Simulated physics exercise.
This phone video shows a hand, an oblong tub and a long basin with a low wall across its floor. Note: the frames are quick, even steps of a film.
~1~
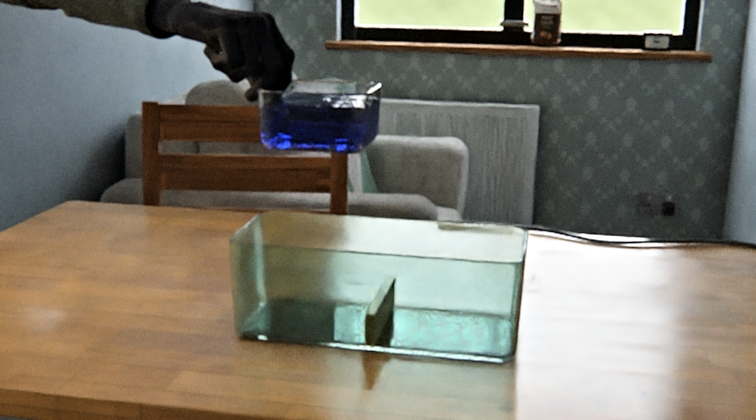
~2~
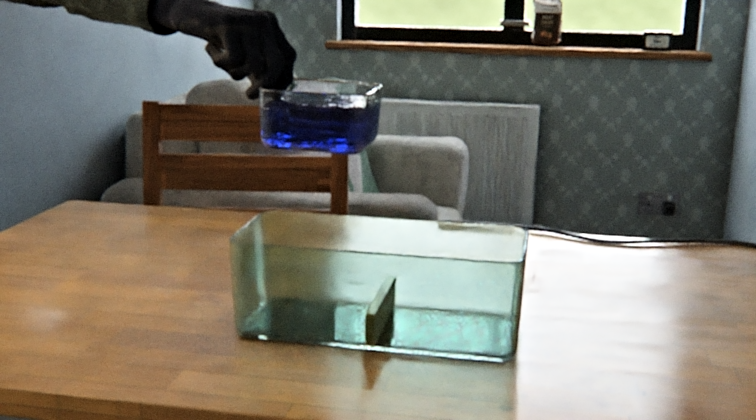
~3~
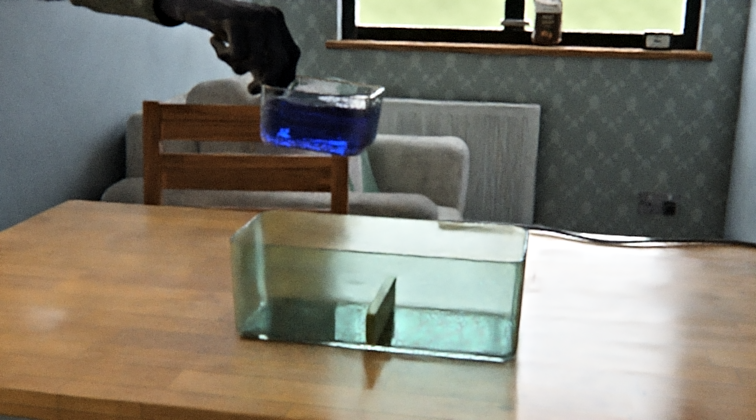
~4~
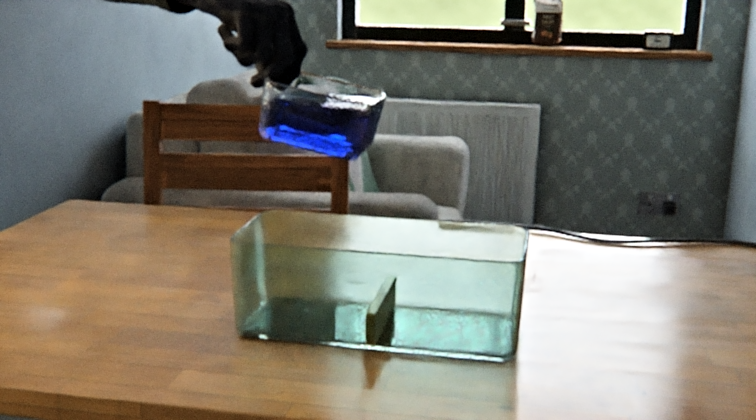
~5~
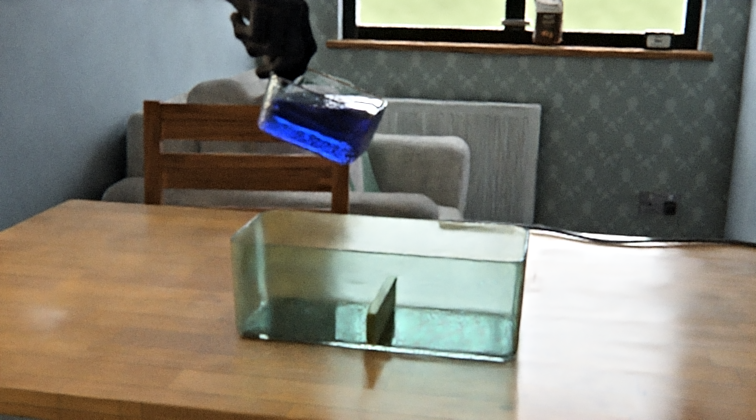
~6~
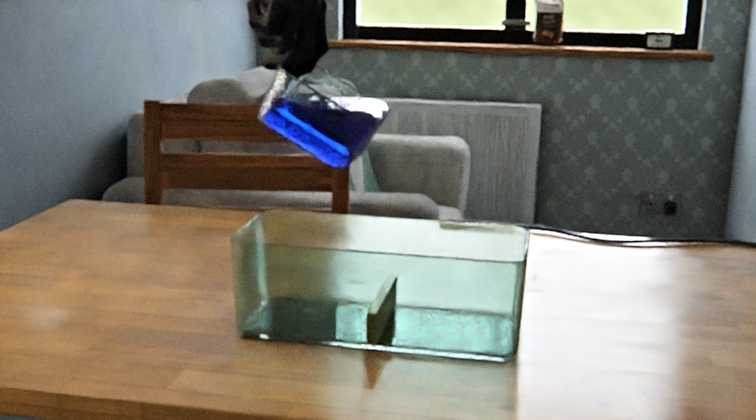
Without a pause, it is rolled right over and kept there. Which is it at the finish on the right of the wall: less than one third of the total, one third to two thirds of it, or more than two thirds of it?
At the finish the right of the wall has more than two thirds of the total.
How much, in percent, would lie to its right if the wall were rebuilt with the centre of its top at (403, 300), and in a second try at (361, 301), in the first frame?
Around 70 percent in try one and around 90 percent in try two.
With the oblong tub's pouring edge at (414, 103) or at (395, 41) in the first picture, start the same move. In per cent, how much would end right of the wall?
First about 90, then 90 per cent.
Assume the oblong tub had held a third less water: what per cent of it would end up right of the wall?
I'd say roughly 85 percent.
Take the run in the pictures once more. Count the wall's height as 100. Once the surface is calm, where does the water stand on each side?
About 10 left, about 60 right.
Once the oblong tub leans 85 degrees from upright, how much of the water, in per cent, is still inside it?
Around 25 percent remains.
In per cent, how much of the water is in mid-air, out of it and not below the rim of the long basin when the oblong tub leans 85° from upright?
Share in flight: Approx. 40 %.
A moment on, the oblong tub is tipped on its side and 27 per cent is still to pour, 0 is left of the wall and 33 right of it.
Next, the oblong tub is tipped right over and 6 per cent is still to pour, 8 is left of the wall and 78 right of it.
Then the oblong tub is tipped right over and 0 per cent is still to pour, 12 is left of the wall and 86 right of it.
Later the oblong tub is tipped right over and 0 per cent is still to pour, 13 is left of the wall and 86 right of it.
At rest 13 per cent lies left of the wall, 86 right of it and 1 outside.
